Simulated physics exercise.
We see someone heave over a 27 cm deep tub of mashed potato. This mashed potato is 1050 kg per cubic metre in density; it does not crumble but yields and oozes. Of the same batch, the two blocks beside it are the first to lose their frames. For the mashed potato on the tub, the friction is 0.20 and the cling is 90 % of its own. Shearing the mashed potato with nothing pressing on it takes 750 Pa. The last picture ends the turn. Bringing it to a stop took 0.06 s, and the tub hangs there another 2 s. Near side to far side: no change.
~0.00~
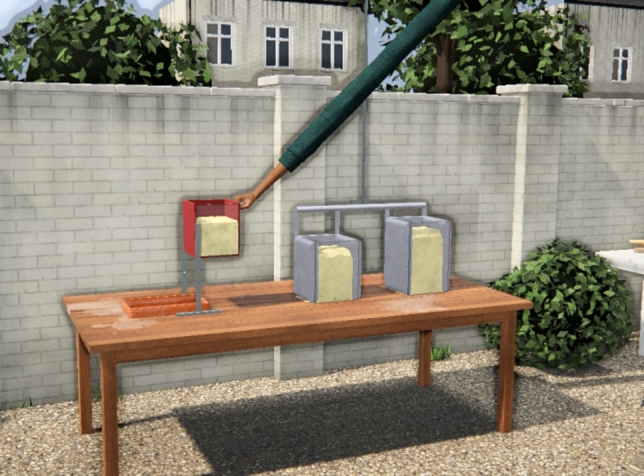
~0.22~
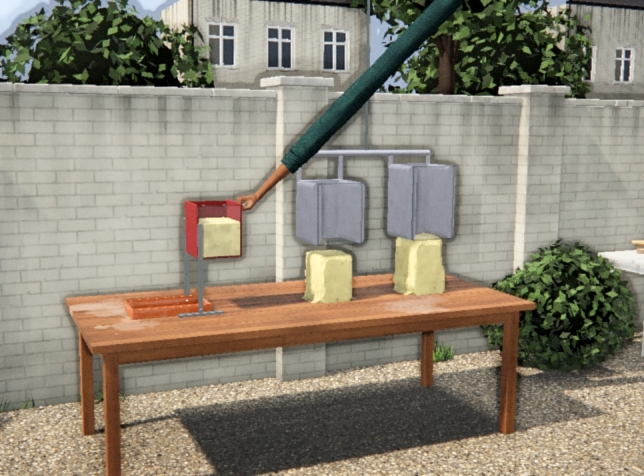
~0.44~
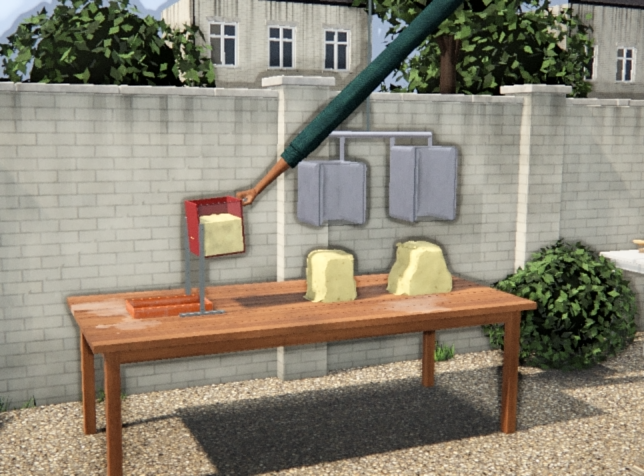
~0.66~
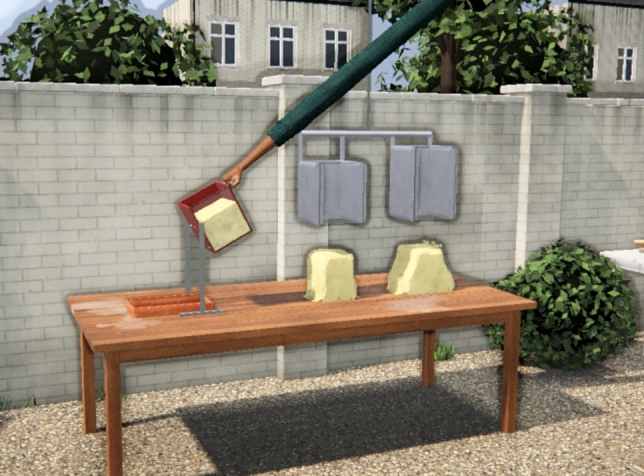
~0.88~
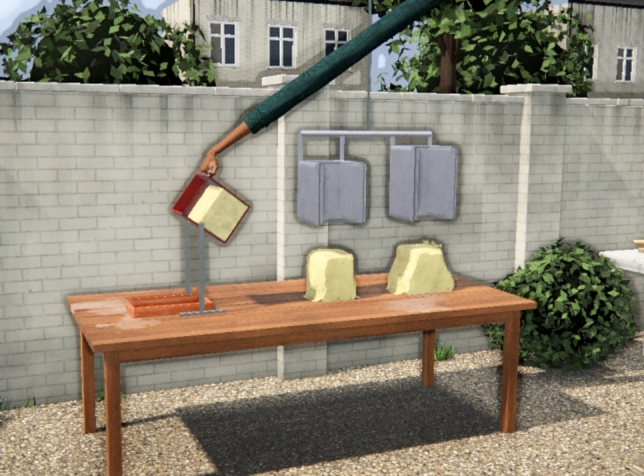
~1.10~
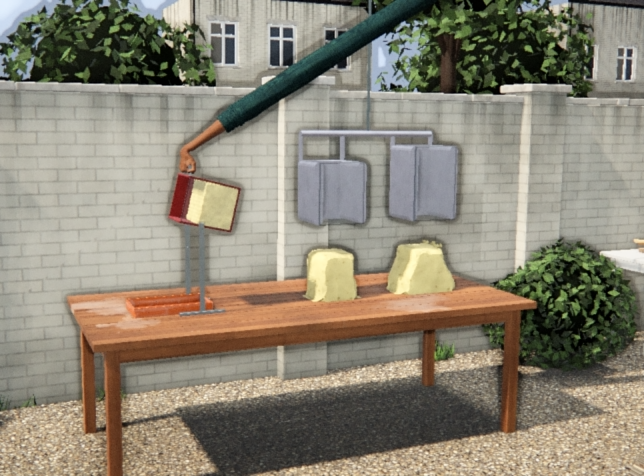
An arm holds a red tub while covers lift off two sagging blocks, then tilts it.
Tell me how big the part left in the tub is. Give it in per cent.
I would say about 100 percent.
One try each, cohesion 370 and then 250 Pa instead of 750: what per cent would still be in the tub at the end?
In order: Around 100 % and around 100 %.
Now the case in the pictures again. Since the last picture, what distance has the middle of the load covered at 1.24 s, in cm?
Close to 0 centimetres.
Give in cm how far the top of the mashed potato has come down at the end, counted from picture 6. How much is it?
About 0 cm.
After 1.24 s, the tub is at 77 degrees and holds 100 %.
After 1.41 s, the tub is at 77 degrees and holds 100 %.
After 1.58 s, the tub is at 77 degrees and holds 100 %.
After 1.75 s, the tub is at 77 degrees and holds 100 %.
After 3.10 s, at the end, the tub is at 77 degrees and holds 100 %.
